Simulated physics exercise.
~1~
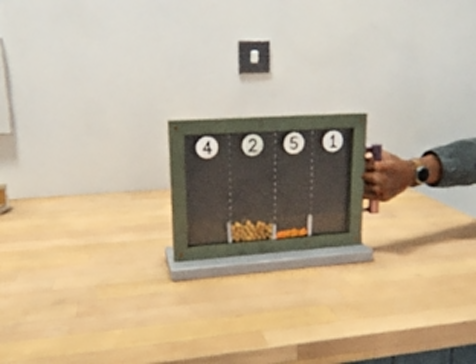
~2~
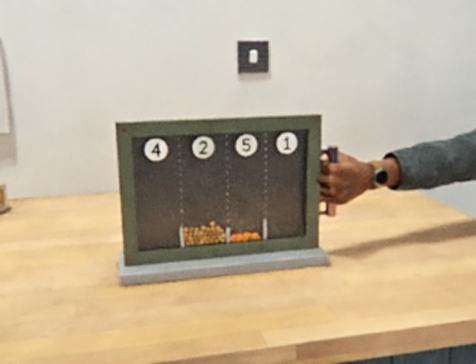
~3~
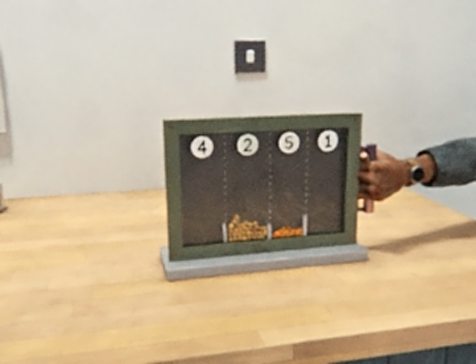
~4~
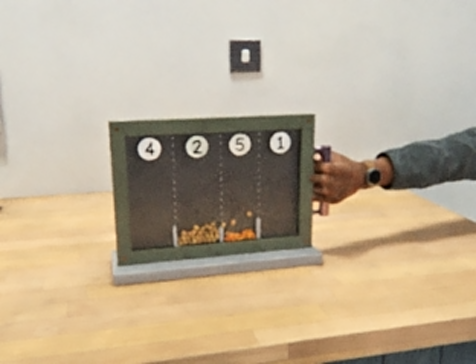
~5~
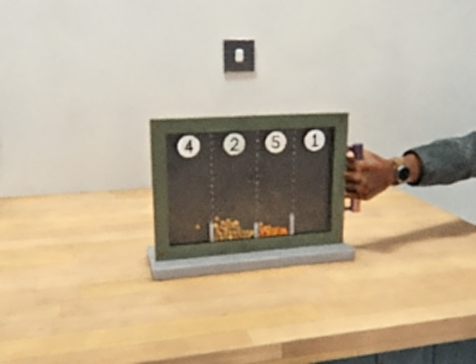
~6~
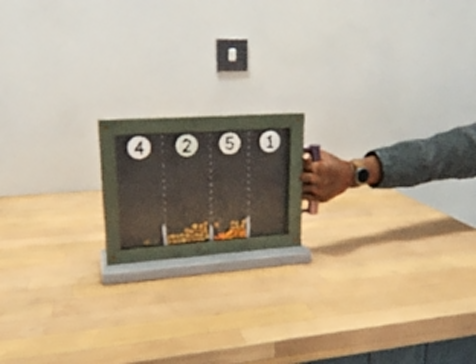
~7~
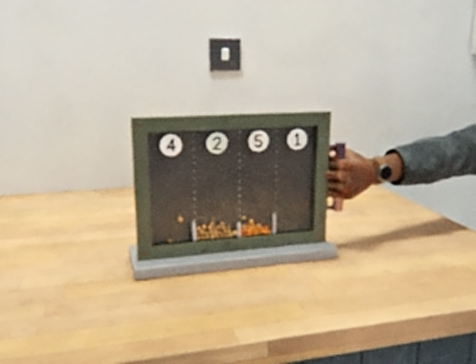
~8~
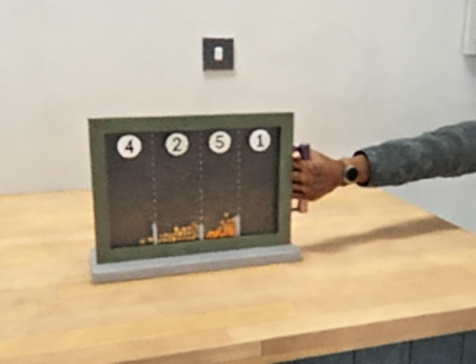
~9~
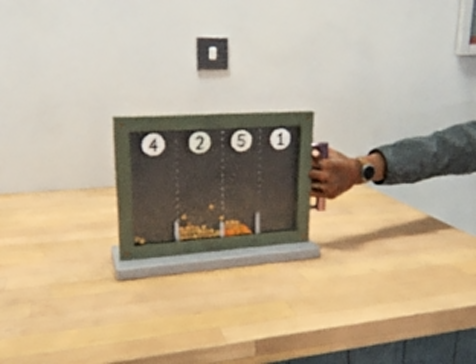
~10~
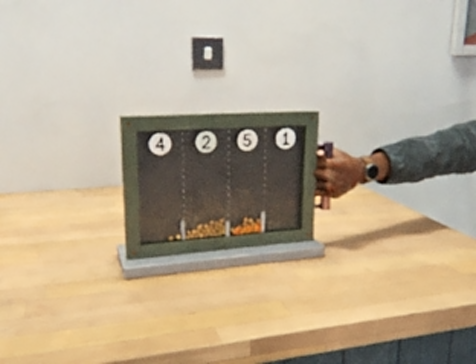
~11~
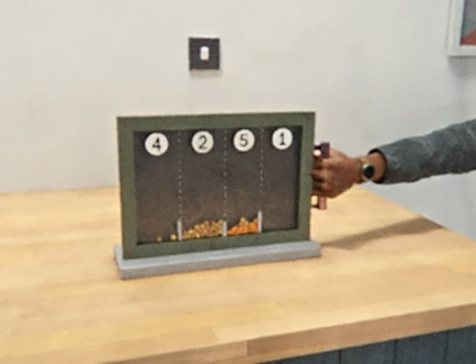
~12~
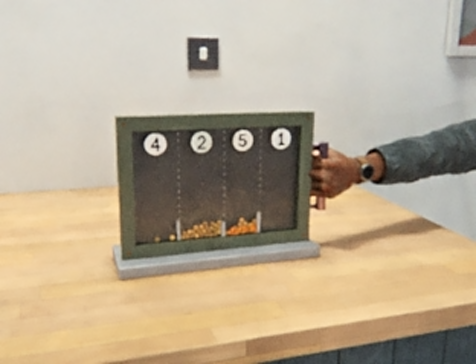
A hand shook an upright, dark-windowed case of small tan and orange beads left and right several times on a wooden table, jostling them along the bottom, and it ended at rest with most beads under the middle two numbers and a few at left.
